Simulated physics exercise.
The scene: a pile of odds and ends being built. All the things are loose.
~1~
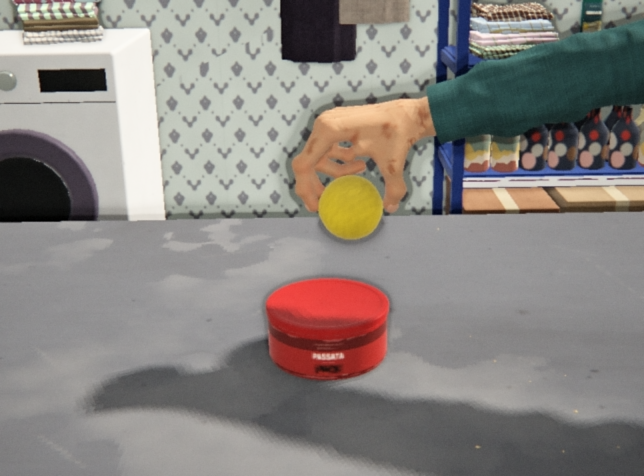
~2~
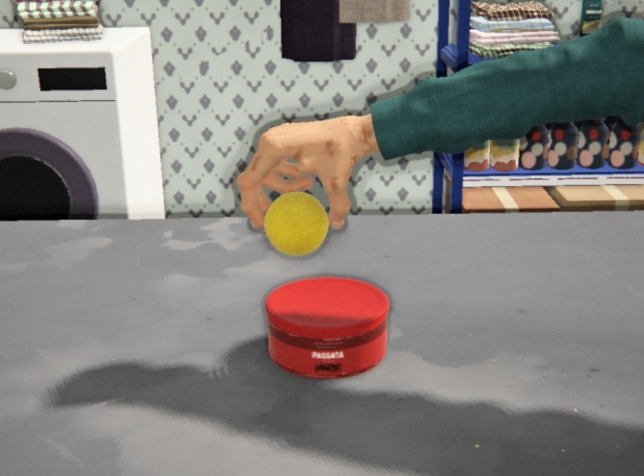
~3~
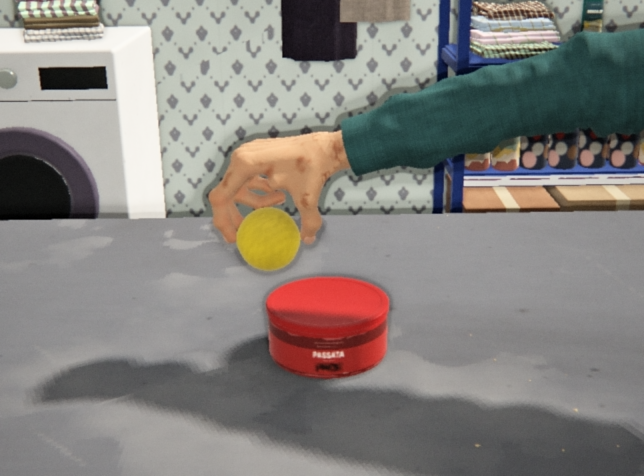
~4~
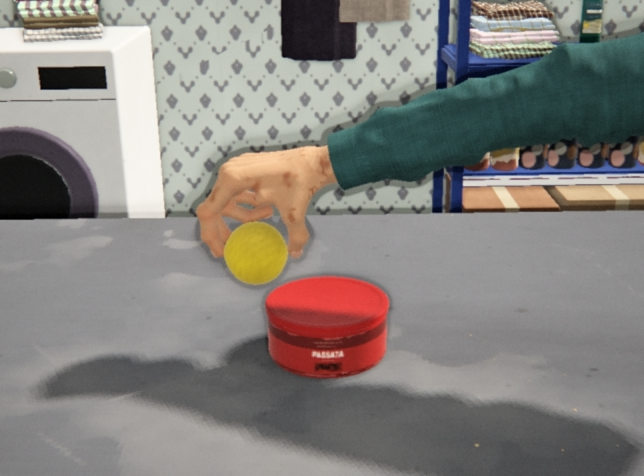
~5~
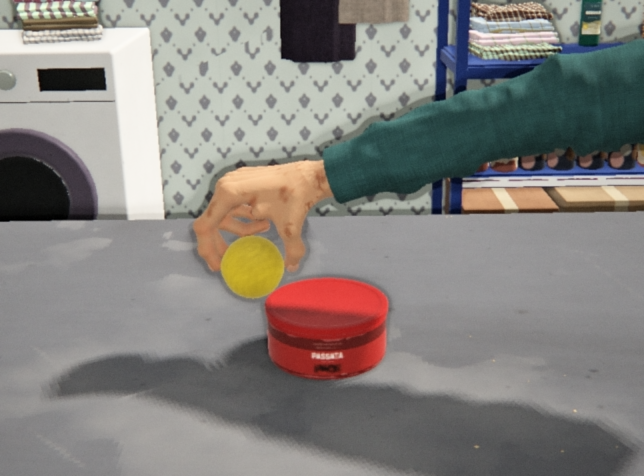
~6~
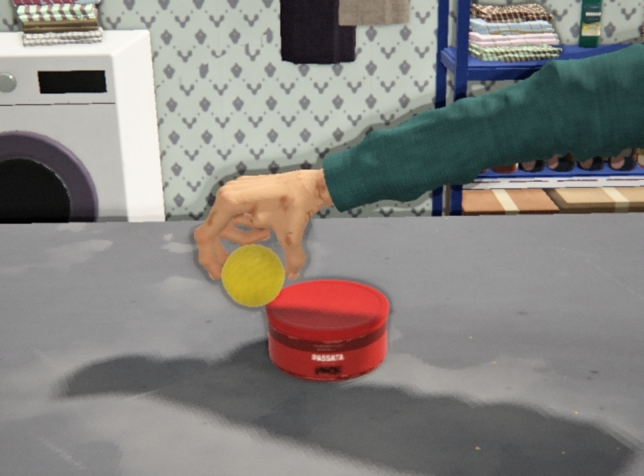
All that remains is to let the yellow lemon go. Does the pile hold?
In the end the pile gives way.
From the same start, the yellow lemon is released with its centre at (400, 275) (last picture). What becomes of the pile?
Then it gives way.
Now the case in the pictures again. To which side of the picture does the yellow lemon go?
To the left.
Then, 0.30 s later than the last frame, yellow lemon now fallen.
Then, 0.40 s later than the last frame, things are still on the move.
Then, 1.70 s later than the last frame, nothing new.
When it is over, fallen, yellow lemon; red tub as before. End places, in pixels of the last picture, yellow lemon near (203, 329). The pile loses its balance.
